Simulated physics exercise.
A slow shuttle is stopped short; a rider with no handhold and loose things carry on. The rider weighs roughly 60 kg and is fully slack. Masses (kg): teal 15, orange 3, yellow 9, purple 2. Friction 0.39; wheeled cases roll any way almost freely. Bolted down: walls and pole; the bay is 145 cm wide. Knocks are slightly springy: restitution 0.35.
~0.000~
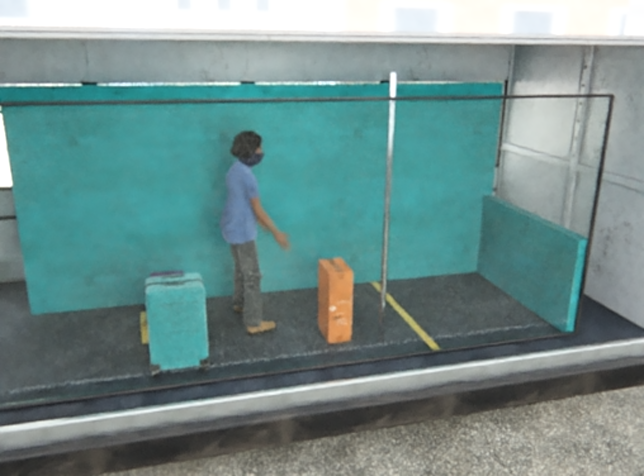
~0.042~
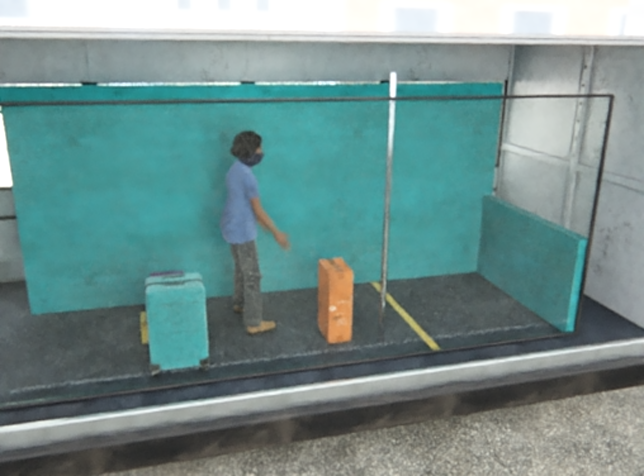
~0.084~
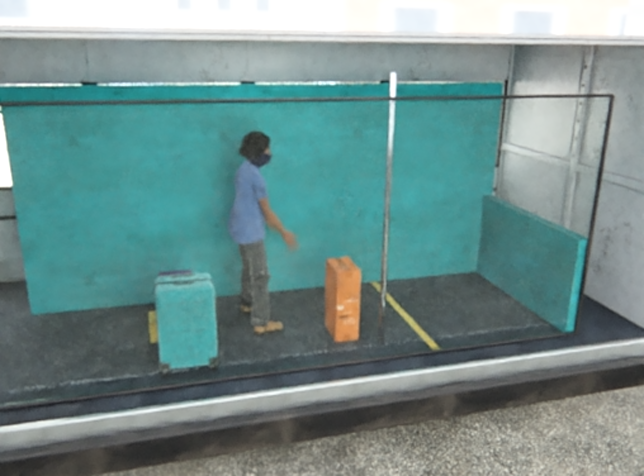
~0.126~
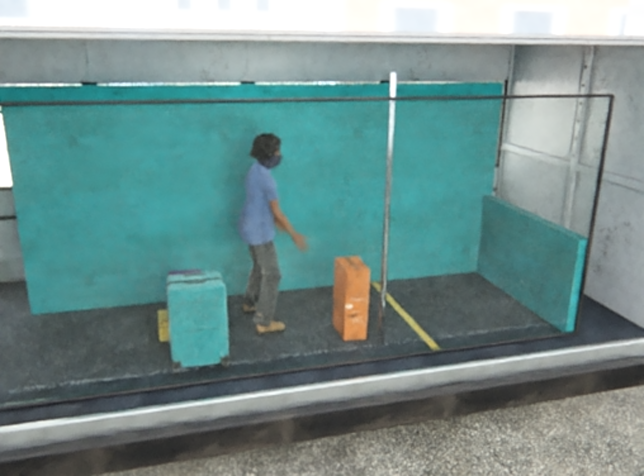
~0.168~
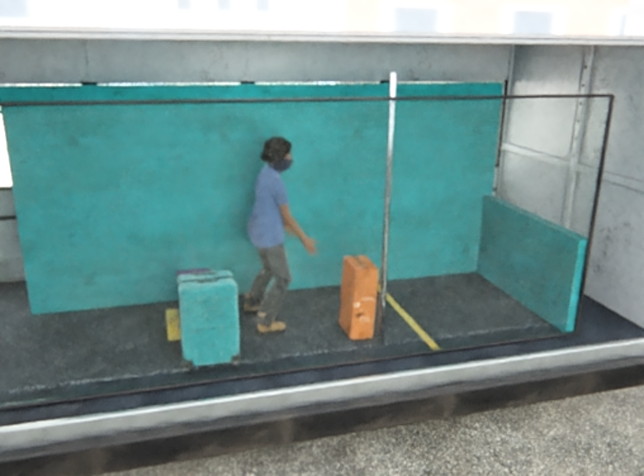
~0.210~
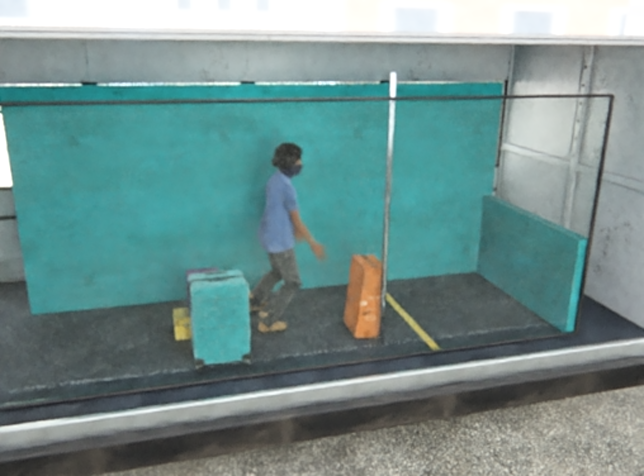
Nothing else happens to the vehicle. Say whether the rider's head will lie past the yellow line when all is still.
This time the rider's head crosses the yellow line.
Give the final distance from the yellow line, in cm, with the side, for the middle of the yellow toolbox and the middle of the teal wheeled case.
Yellow toolbox 150 short, teal wheeled case 90 short.
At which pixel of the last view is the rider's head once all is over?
Near (431, 300).
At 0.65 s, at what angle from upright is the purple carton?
Roughly 0°.
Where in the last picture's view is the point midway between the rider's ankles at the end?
At about (291, 302).
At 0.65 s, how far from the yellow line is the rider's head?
About 0 cm past it.
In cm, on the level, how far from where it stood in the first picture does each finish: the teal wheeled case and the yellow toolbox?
About: Teal wheeled case 110, yellow toolbox 45.
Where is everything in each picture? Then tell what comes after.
In the first picture, rider's head (245, 157), yellow line (432, 344).
In the second picture, rider's head (245, 157).
In the third picture, rider's head (254, 157).
In the fourth picture, rider's head (264, 159).
In the fifth picture, rider's head (275, 162).
In the sixth picture, rider's head (285, 168), yellow line (432, 344). Everything loose set off at about 1.9 m/s.
After 0.40 s the rider's head is 61 cm short of the yellow line, near (333, 210) in the last picture's view.
After 0.65 s the rider's head is 2 cm past the yellow line, near (401, 268) in the last picture's view; the yellow toolbox 151 cm short of the yellow line, tilted 0°.
After 1.05 s the rider's head is 29 cm past the yellow line, near (432, 300) in the last picture's view; the yellow toolbox 151 cm short of the yellow line, tilted 0°.
Final state at 2.2 s, teal wheeled case stops short of the yellow line; orange tall box crosses the yellow line; yellow toolbox stops short of the yellow line; purple carton stops short of the yellow line; rider's hips stop short of the yellow line; rider's head crosses the yellow line.
